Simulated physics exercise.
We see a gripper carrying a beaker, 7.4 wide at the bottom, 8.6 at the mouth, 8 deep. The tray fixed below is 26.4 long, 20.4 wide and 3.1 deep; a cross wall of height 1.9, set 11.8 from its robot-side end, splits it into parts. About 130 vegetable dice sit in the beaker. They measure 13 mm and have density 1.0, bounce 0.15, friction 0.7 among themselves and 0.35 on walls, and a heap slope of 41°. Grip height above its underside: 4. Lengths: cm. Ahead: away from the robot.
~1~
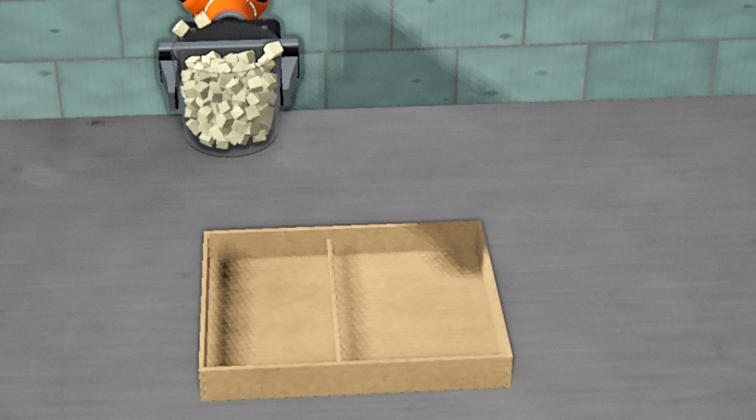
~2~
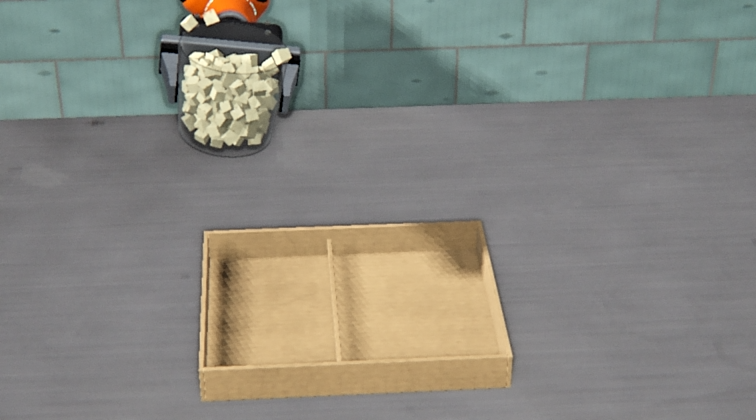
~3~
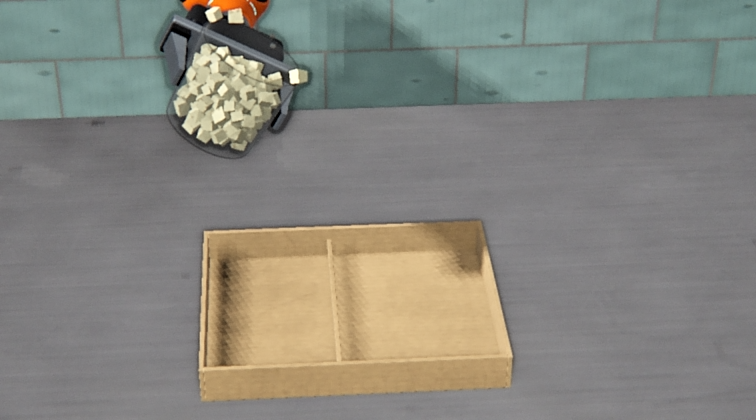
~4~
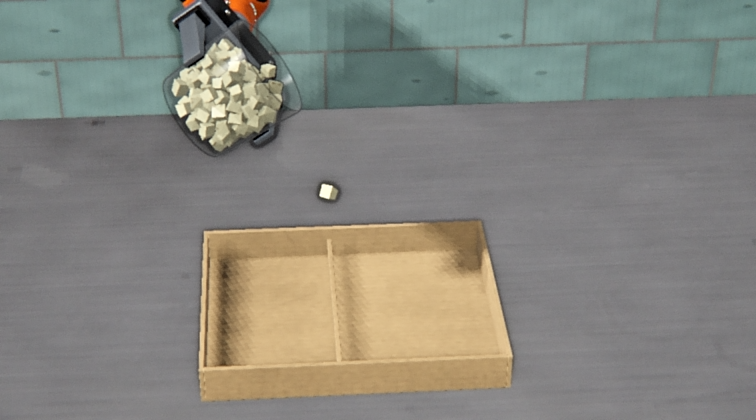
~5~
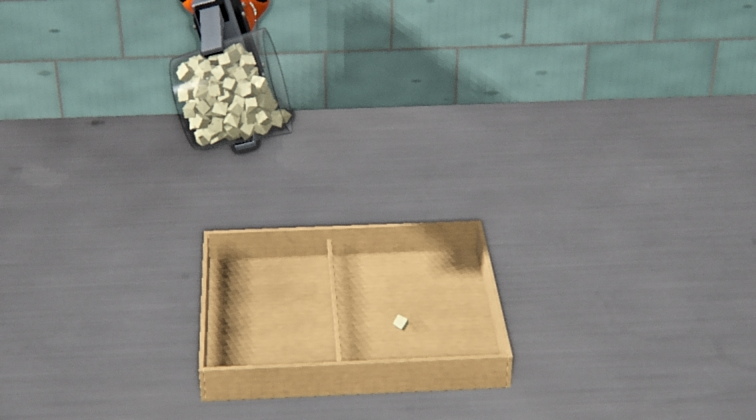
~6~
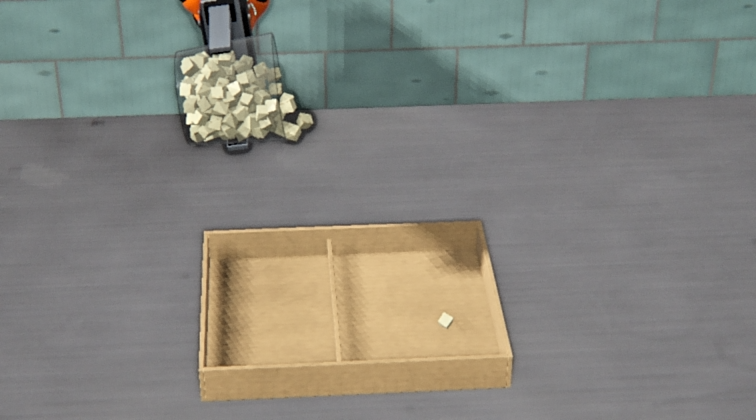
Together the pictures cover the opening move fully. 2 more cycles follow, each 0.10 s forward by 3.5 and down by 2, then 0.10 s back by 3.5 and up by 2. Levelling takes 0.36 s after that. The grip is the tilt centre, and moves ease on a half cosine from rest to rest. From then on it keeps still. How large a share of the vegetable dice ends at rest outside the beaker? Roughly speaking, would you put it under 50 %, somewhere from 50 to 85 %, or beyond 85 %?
Roughly, somewhere from 50 to 85 %.
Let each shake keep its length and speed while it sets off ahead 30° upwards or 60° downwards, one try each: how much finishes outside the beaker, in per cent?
First try some 100 %, second try some 30 %.
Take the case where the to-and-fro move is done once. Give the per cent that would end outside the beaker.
It would be near 45 per cent.
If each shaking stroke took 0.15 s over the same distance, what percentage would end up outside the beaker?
I'd expect close to 35 in a hundred.
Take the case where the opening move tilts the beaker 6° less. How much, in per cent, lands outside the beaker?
45 %.
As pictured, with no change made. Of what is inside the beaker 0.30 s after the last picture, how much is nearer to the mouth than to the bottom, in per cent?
Close to 50 in a hundred.
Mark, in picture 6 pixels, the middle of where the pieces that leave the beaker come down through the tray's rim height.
I'd put it somewhere near (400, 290).
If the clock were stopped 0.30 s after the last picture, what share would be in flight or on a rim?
That comes to about 17 per cent, more or less.
Then, 0.30 s on, tilted 84° forward, highest piece 24 above the table; 85 in the beaker, 23 in the far-side part, 1 in the robot-side part, 23 in flight or on a rim.
Then, 0.61 s on, tilted 32° forward, highest piece 27 above the table; 62 in the far-side part, 52 in the beaker, 15 in the robot-side part, 3 in flight or on a rim.
Then, 0.96 s on, level, highest piece 26 above the table; 66 in the far-side part, 52 in the beaker, 14 in the robot-side part.
Then, 2.01 s on, level, highest piece 25 above the table; 66 in the far-side part, 52 in the beaker, 14 in the robot-side part.
In the end, 66 in the far-side part, 52 in the beaker, 14 in the robot-side part. That is 61 % outside the beaker.
